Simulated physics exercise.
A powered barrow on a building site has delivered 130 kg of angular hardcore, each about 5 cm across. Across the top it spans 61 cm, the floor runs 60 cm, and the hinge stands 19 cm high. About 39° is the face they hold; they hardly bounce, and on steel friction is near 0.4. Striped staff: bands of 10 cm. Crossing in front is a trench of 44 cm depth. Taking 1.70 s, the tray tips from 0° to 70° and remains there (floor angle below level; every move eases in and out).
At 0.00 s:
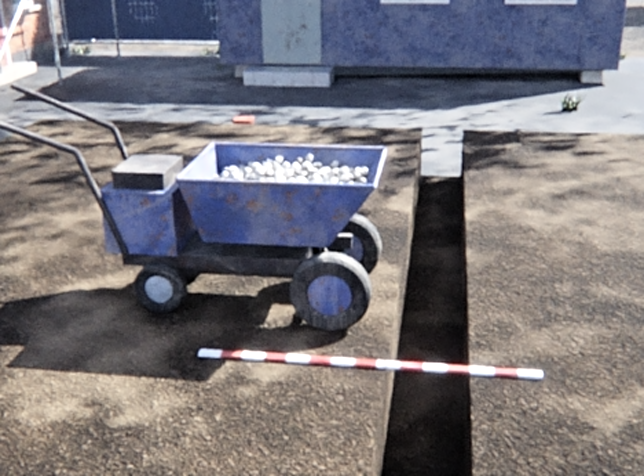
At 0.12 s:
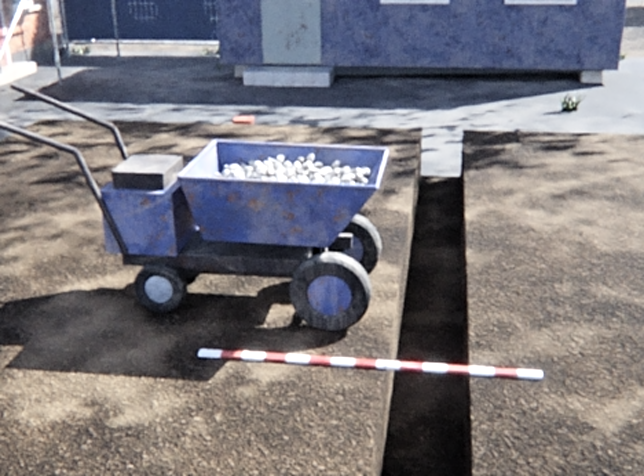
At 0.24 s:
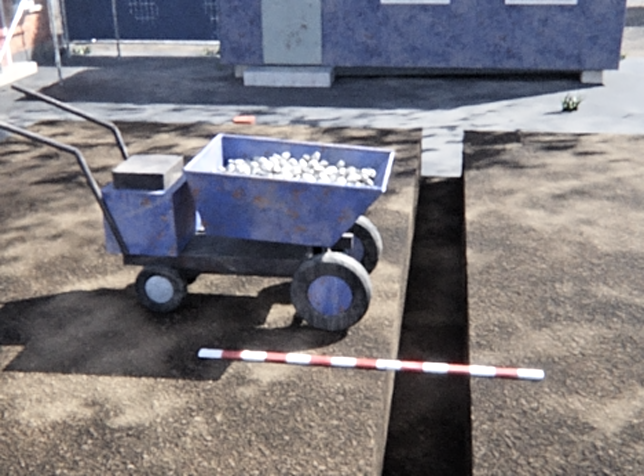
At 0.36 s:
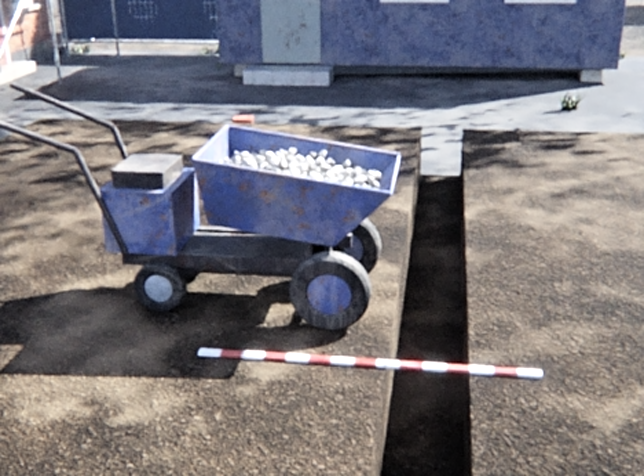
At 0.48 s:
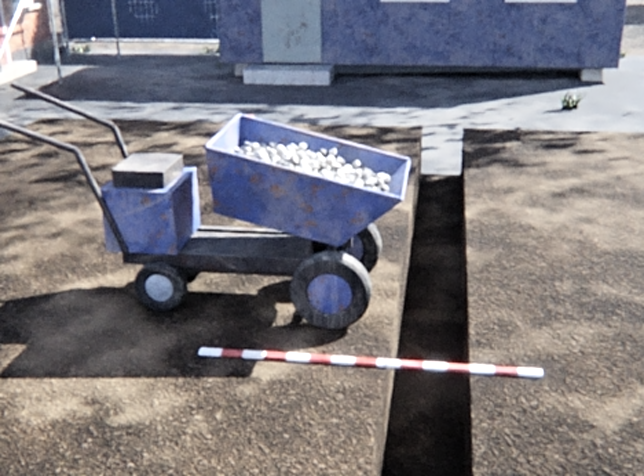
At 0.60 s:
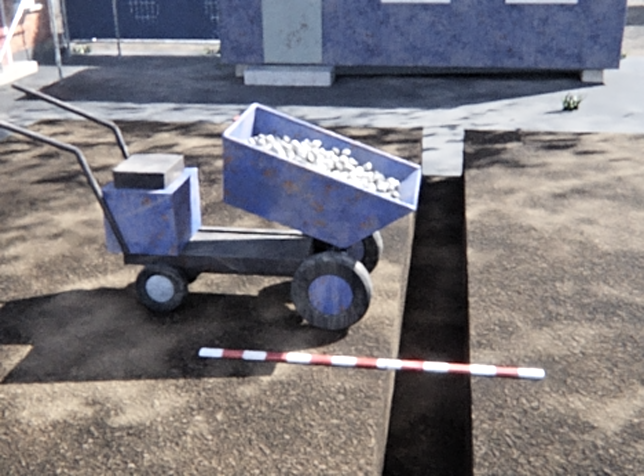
A blue barrow loaded with pale stones stood beside a narrow trench, behind a red and white striped staff, and its tray slowly tilted, the back rising and the front lip dipping to the right.
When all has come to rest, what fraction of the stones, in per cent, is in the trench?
At the end about 39 per cent of the stones are there.
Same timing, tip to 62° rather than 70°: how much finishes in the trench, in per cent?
Roughly 15%.
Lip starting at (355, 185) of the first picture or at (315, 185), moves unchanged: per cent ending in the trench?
I'd say some 55 per cent and some 70 per cent.
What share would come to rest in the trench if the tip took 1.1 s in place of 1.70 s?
Roughly 35 per cent.
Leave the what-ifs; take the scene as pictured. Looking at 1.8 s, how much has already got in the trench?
Something like 5 in a hundred.
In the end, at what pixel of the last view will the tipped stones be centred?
Their middle lands near (461, 360).
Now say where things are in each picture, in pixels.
Lip at (375, 187), floor tilted 0°, highest stones at (284, 168), in the first picture.
The tray is at 1°, its lip at (377, 188); the top of the load is at (286, 167); the stones move at 0.1 m/s on average, in the second picture.
Lip at (383, 190), floor tilted 4°, highest stones at (285, 165); the stones move at 0.3 m/s on average, in the third picture.
The tray is at 8°, its lip at (391, 194); the top of the load is at (274, 159); the stones move at 0.4 m/s on average, in the fourth picture.
The tray is at 14°, its lip at (402, 200); the top of the load is at (269, 152); the stones move at 0.4 m/s on average, in the fifth picture.
The tray is at 20°, its lip at (414, 210); the top of the load is at (267, 144); the stones move at 0.5 m/s on average, in the sixth picture.
After 1.3 s the floor is at 59°; 100 % in the tray; the foremost stones are at (450, 252).
After 1.8 s the floor is at 70°; 87 % in the tray, 3 % in the trench, 10 % past the trench; the foremost stones are at (517, 305).
After 2.2 s the floor is at 70°; 62 % in the tray, 7 % in the trench, 31 % past the trench; the foremost stones are at (567, 306).
After 4.1 s the floor is at 70°; 26 % in the tray, 39 % in the trench, 35 % past the trench; the foremost stones are at (598, 314).
